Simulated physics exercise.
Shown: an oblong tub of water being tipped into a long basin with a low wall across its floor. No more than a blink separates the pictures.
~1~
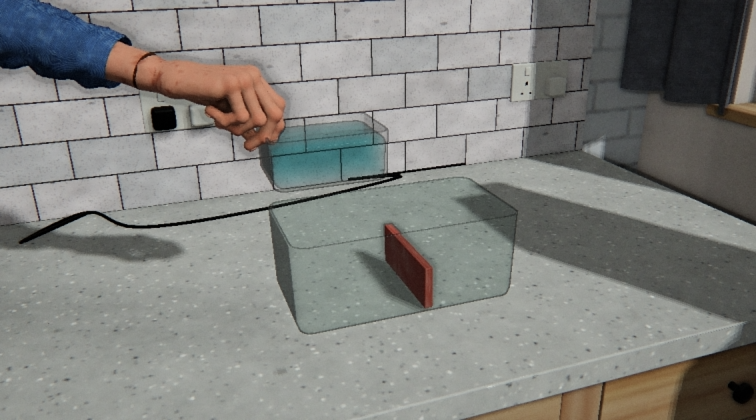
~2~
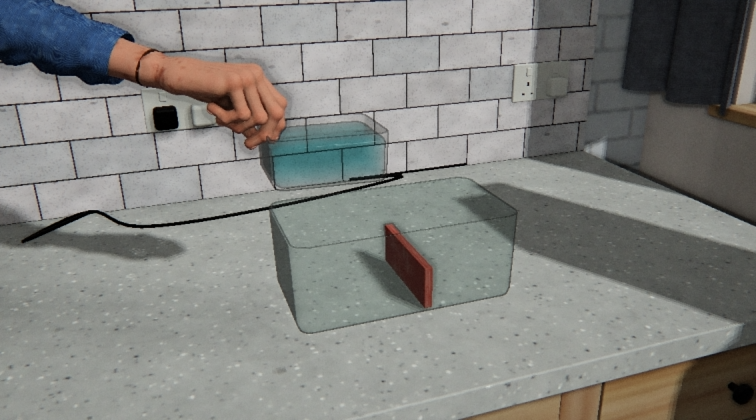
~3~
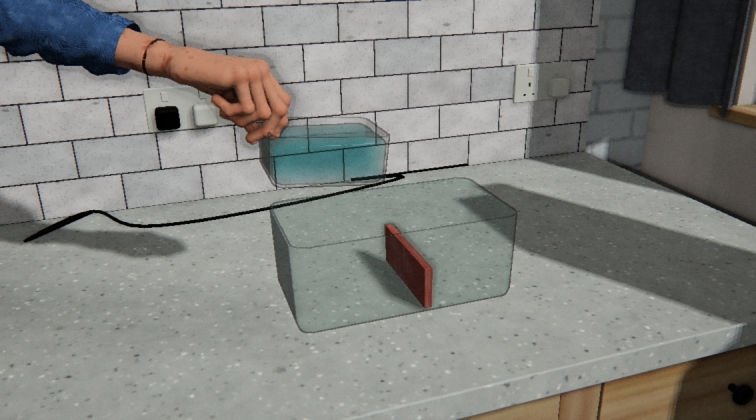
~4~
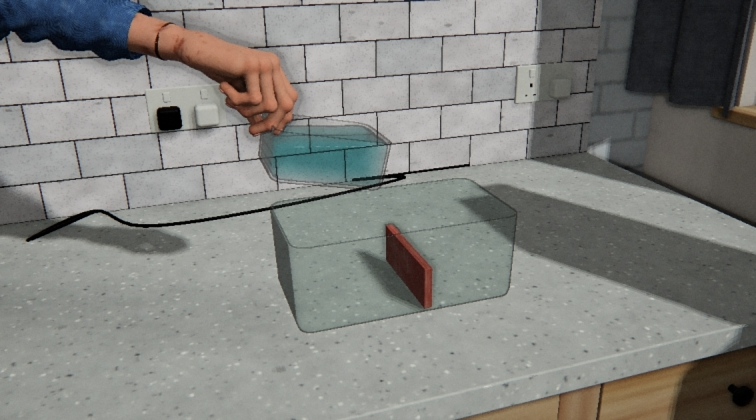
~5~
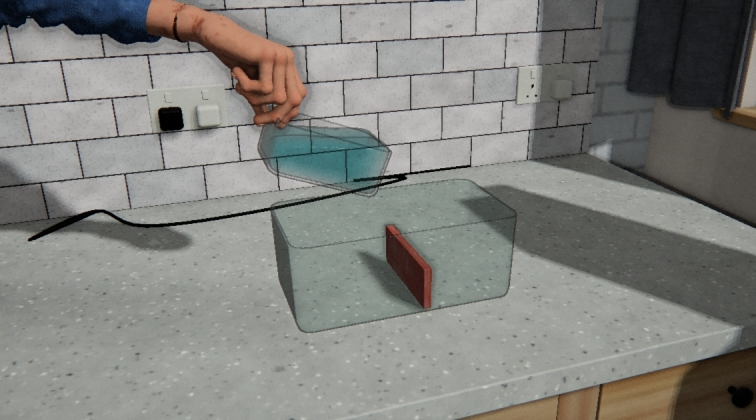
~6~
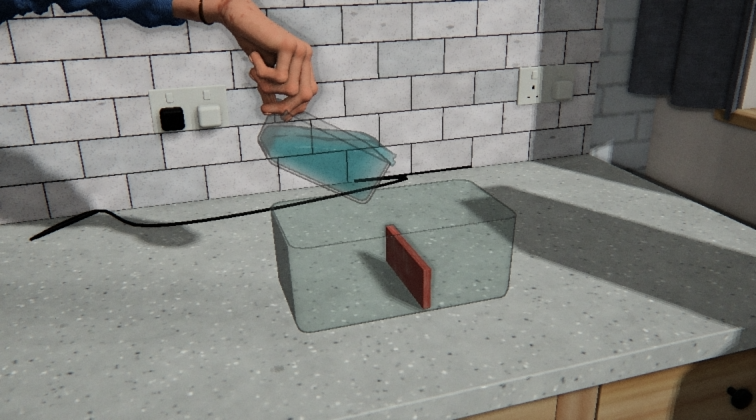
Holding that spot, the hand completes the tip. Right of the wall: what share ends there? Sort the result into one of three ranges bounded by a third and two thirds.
It falls in the middle range, a third to two thirds.
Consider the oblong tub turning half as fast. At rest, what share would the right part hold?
It comes to around 70 per cent.
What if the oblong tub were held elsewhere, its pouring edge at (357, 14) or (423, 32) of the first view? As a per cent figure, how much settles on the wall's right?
Estimate: 65 per cent, then 75 per cent.
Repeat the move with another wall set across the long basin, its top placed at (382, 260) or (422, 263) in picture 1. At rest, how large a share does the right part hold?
Try 1: About 80 percent; try 2: About 35 percent.
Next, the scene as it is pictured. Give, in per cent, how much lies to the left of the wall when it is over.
Share approx. 45 %.
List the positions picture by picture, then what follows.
In the first picture, it leans 0°; its right rim is at (376, 122); the water meets the walls at (264, 140) and (373, 128); the long basin's rim runs from (279, 226) to (492, 195); the wall's top is at (407, 246).
In the second picture, it leans 1°; its right rim is at (376, 124); the water meets the walls at (264, 139) and (374, 128).
In the third picture, it leans 6°; its right rim is at (378, 128); the water meets the walls at (265, 137) and (375, 130).
In the fourth picture, it leans 12°; its right rim is at (379, 135); the water meets the walls at (268, 136) and (377, 132).
In the fifth picture, it leans 21°; its right rim is at (380, 144); the water meets the walls at (268, 136) and (380, 138); 1 per cent is over the edge.
In the sixth picture, it leans 31°; its right rim is at (379, 155); the water meets the walls at (268, 135) and (373, 144); 6 per cent is over the edge.
A moment on, the oblong tub is tipped on its side and 19 per cent is still to pour, 17 is left of the wall and 37 right of it.
Next, the oblong tub is tipped on its side and 5 per cent is still to pour, 37 is left of the wall and 53 right of it.
Then the oblong tub is tipped on its side and 2 per cent is still to pour, 44 is left of the wall and 51 right of it.
Later the oblong tub is tipped on its side and 1 per cent is still to pour, 45 is left of the wall and 52 right of it.
In the end 47 per cent lies left of the wall, 52 right of it and 1 outside.
